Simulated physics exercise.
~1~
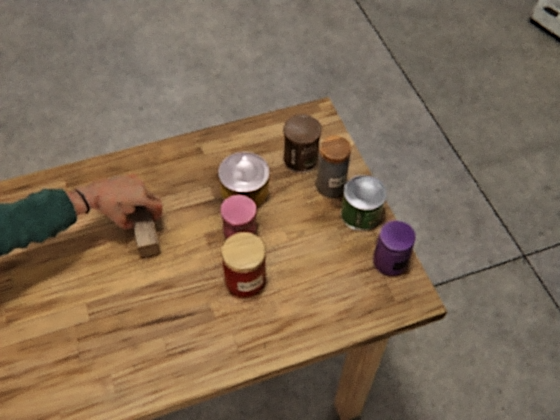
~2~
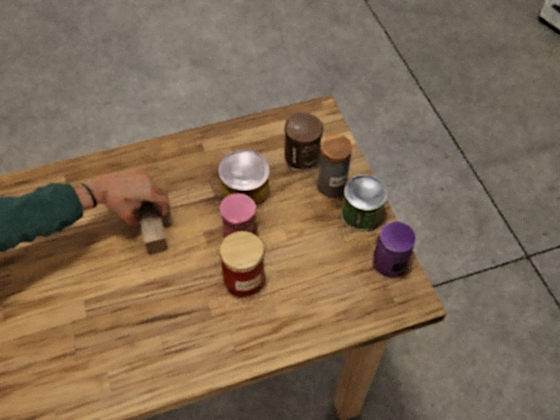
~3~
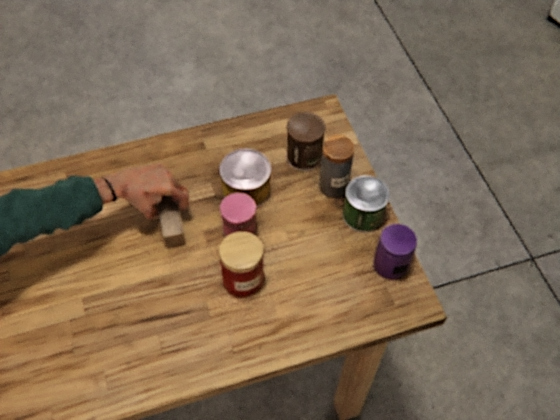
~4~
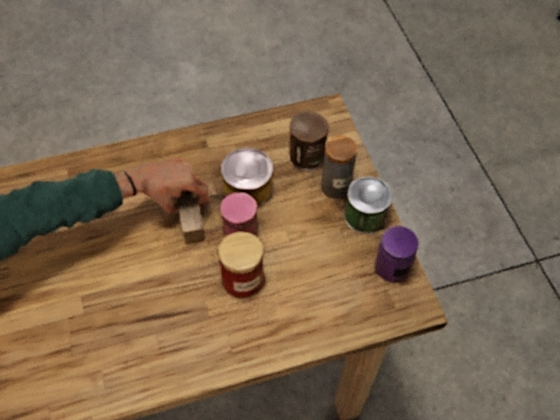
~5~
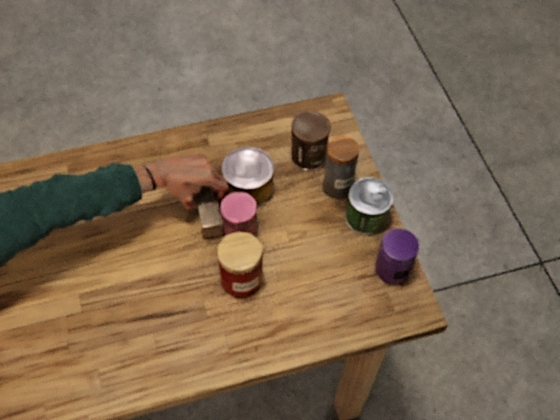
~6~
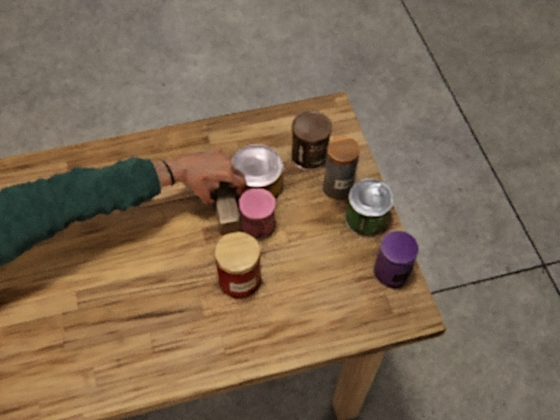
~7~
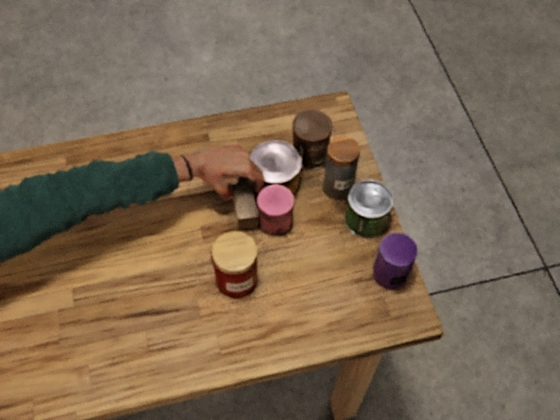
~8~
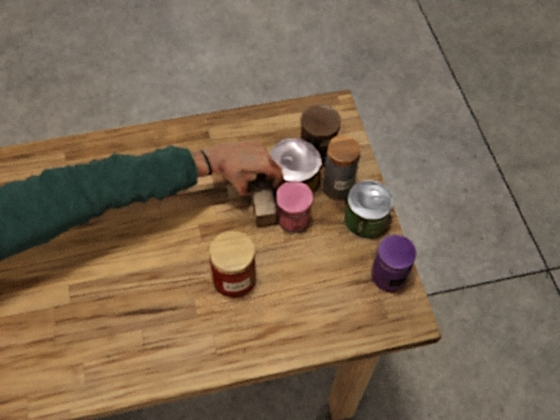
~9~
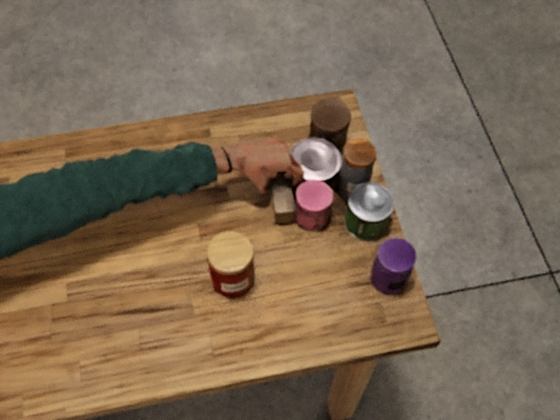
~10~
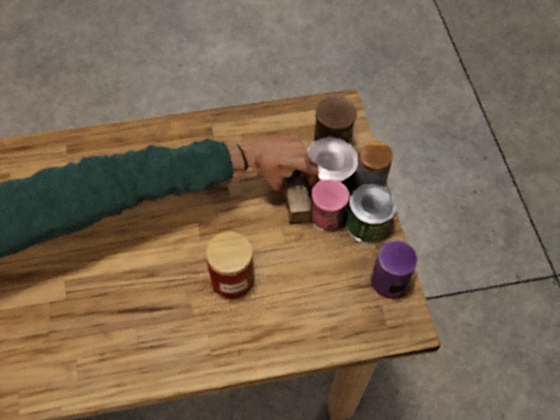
The clip shows a hand in a green sleeve sliding a small block rightward across a wooden table, pushing a pink tin and a yellow tub, then a brown tin and a grey jar, until they sit upright near the table's end, while the red jar stays put.
